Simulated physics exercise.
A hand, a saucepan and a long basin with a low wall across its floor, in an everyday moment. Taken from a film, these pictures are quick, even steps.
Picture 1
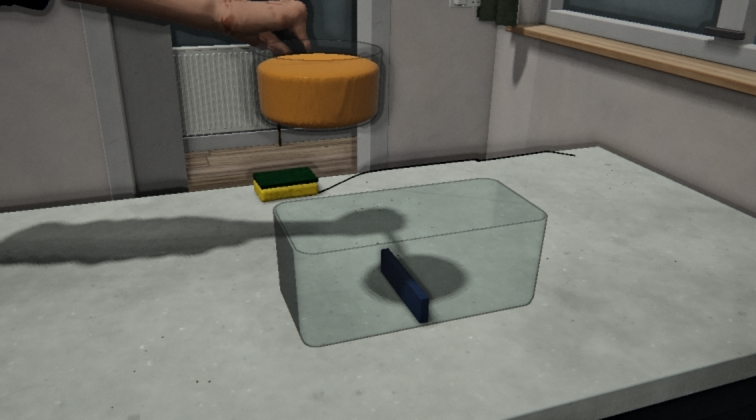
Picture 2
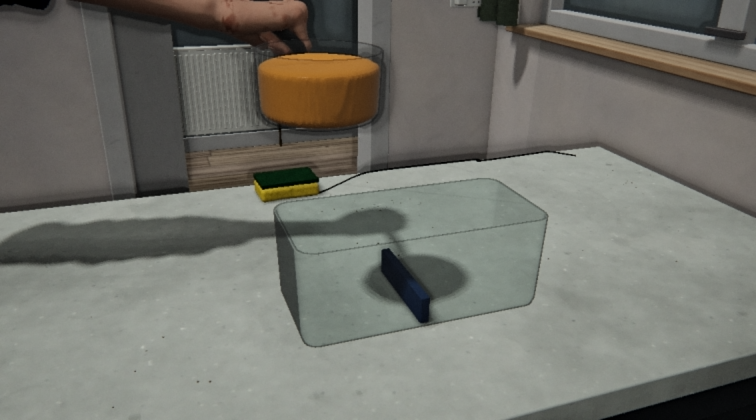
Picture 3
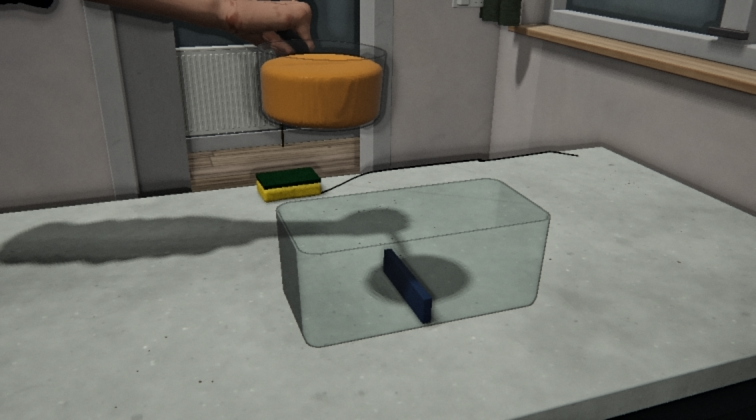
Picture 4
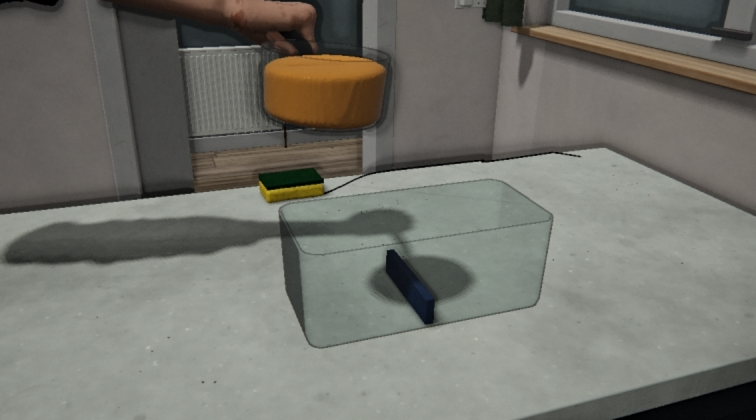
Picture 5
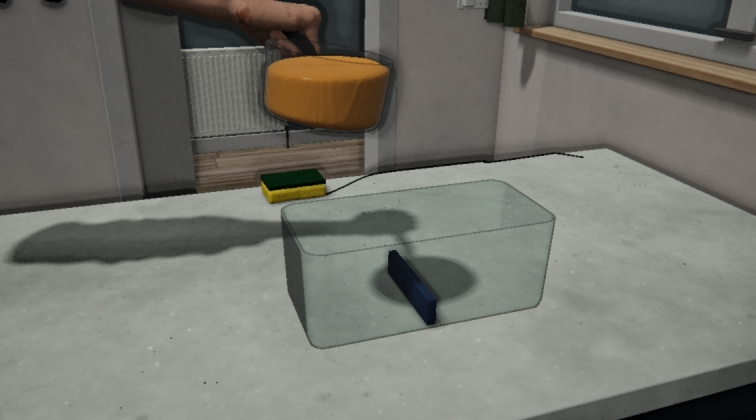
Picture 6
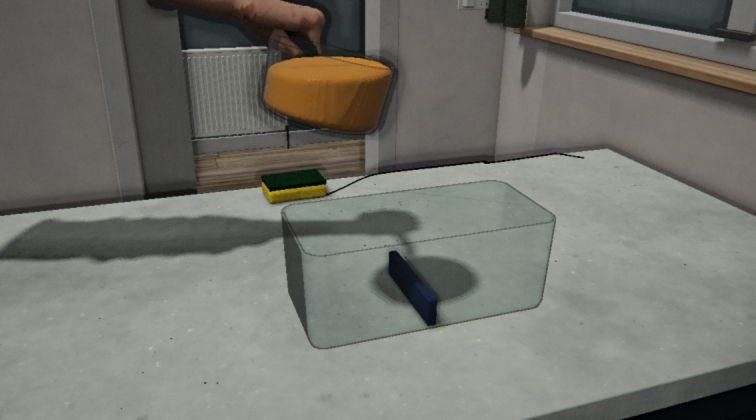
A pale stone-like worktop stands in a room with grey walls, a white radiator and a window, seen from slightly above. A hand holds an orange saucepan above and behind a clear long basin with a low dark blue wall across its floor, and a green and yellow sponge lies behind. The saucepan gradually tilts, its right side dipping, while the view shifts very slightly.
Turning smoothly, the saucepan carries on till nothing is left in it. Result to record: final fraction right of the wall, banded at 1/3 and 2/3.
Fraction right of wall: Over 2/3.
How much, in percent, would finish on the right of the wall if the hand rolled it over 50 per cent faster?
Around 70 percent.
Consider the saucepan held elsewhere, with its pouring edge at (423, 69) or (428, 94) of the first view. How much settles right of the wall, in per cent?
Roughly 95 in a hundred the first time and 95 in a hundred the second.
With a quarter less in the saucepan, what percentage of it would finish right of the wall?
Roughly 75 in a hundred.
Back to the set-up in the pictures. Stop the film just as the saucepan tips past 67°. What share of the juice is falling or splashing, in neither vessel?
Share out of both vessels: Approx. 35 %.
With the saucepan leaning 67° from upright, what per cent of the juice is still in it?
Near 50 percent is still in there.
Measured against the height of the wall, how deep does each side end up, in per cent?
Once it settles, the left reaches around 20 and the right around 70.
A moment on, the saucepan is tipped part way and 51 per cent is still to pour, 1 is left of the wall and 15 right of it.
Next, the saucepan is tipped right over and 8 per cent is still to pour, 10 is left of the wall and 73 right of it.
Then the saucepan is tipped right over and 0 per cent is still to pour, 21 is left of the wall and 78 right of it.
Later the saucepan is tipped right over and 0 per cent is still to pour, 22 is left of the wall and 77 right of it.
In the end 22 per cent lies left of the wall, 77 right of it and 1 outside.
